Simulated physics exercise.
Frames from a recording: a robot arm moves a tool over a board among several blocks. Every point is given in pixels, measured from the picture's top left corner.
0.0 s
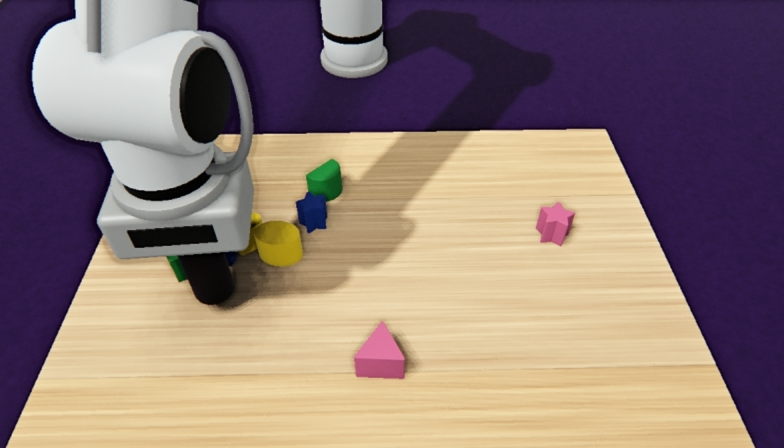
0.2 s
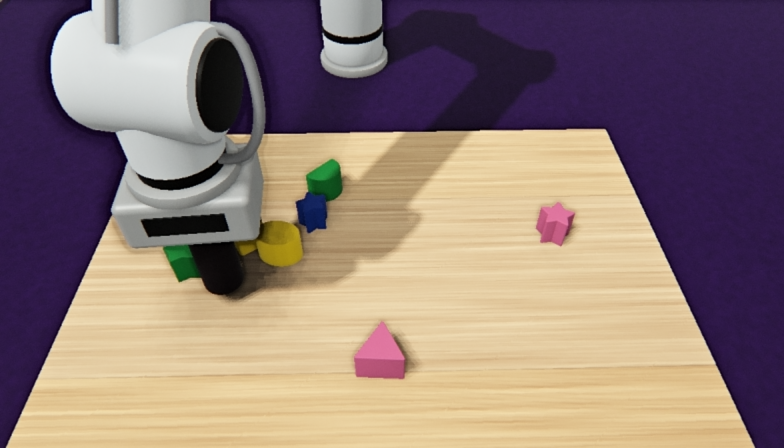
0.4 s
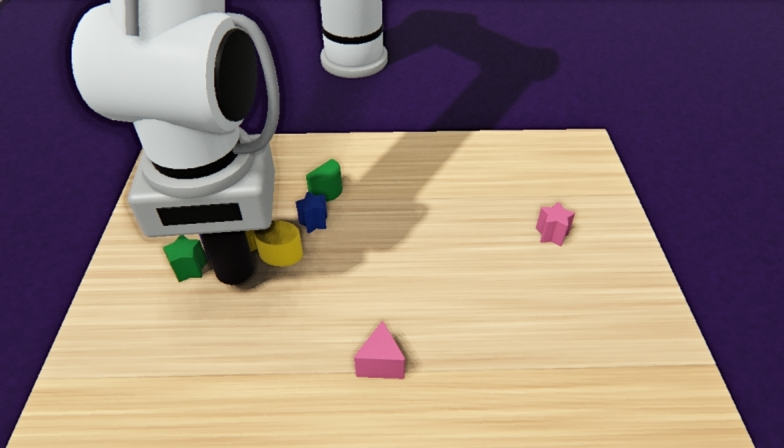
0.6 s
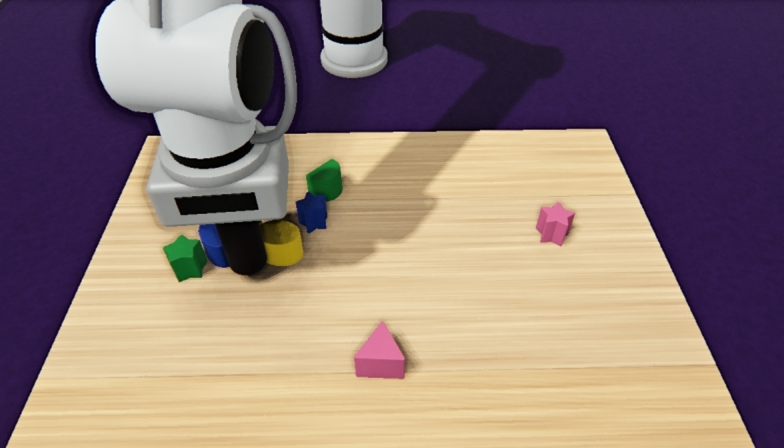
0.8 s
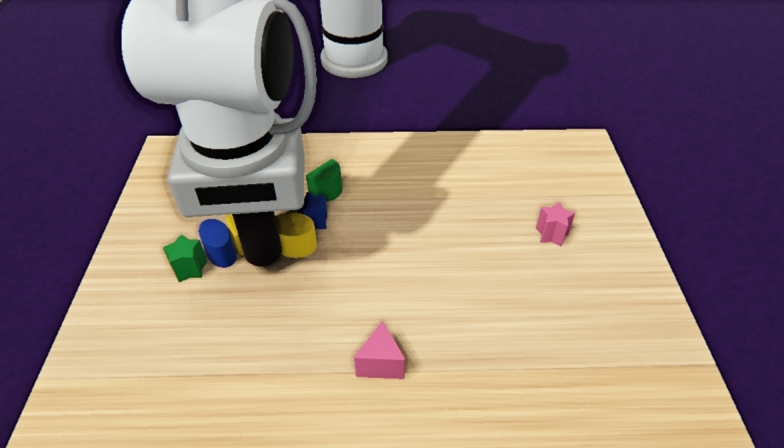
At first, a robot arm holds a black tool at the left of a wooden board, among green, blue and yellow blocks, with two pink blocks standing apart. The tool moves right and slightly away, uncovering a green star and a blue block. Then it nudges the yellow rounded block a little right.
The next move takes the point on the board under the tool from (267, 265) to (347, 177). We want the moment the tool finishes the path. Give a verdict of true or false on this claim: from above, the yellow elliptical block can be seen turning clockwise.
True
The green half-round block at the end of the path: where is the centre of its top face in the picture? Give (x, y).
Its top middle: (356, 136).
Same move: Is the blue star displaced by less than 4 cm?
No
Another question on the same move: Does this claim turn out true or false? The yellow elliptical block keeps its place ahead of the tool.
False
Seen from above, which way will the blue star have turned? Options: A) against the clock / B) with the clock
The one that fits is A, against the clock.
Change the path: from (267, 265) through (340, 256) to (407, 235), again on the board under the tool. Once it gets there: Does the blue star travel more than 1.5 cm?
In short: Yes.
The first path, step by step. One third of the way, tool (294, 221); yellow elliptical block (326, 203), turned 55° clockwise; blue star (341, 181), turned 45° anticlockwise; green half-round block (328, 167).
Two thirds of the way, tool (322, 191); yellow elliptical block (345, 195), turned 100° clockwise; blue star (356, 174), turned 110° anticlockwise; green half-round block (334, 160).
At the end, tool (346, 165); yellow heart-shaped block unmoved; yellow elliptical block (345, 195), turned 100° clockwise; blue star (362, 171), turned 70° anticlockwise; green half-round block (356, 136), turned 15° anticlockwise.
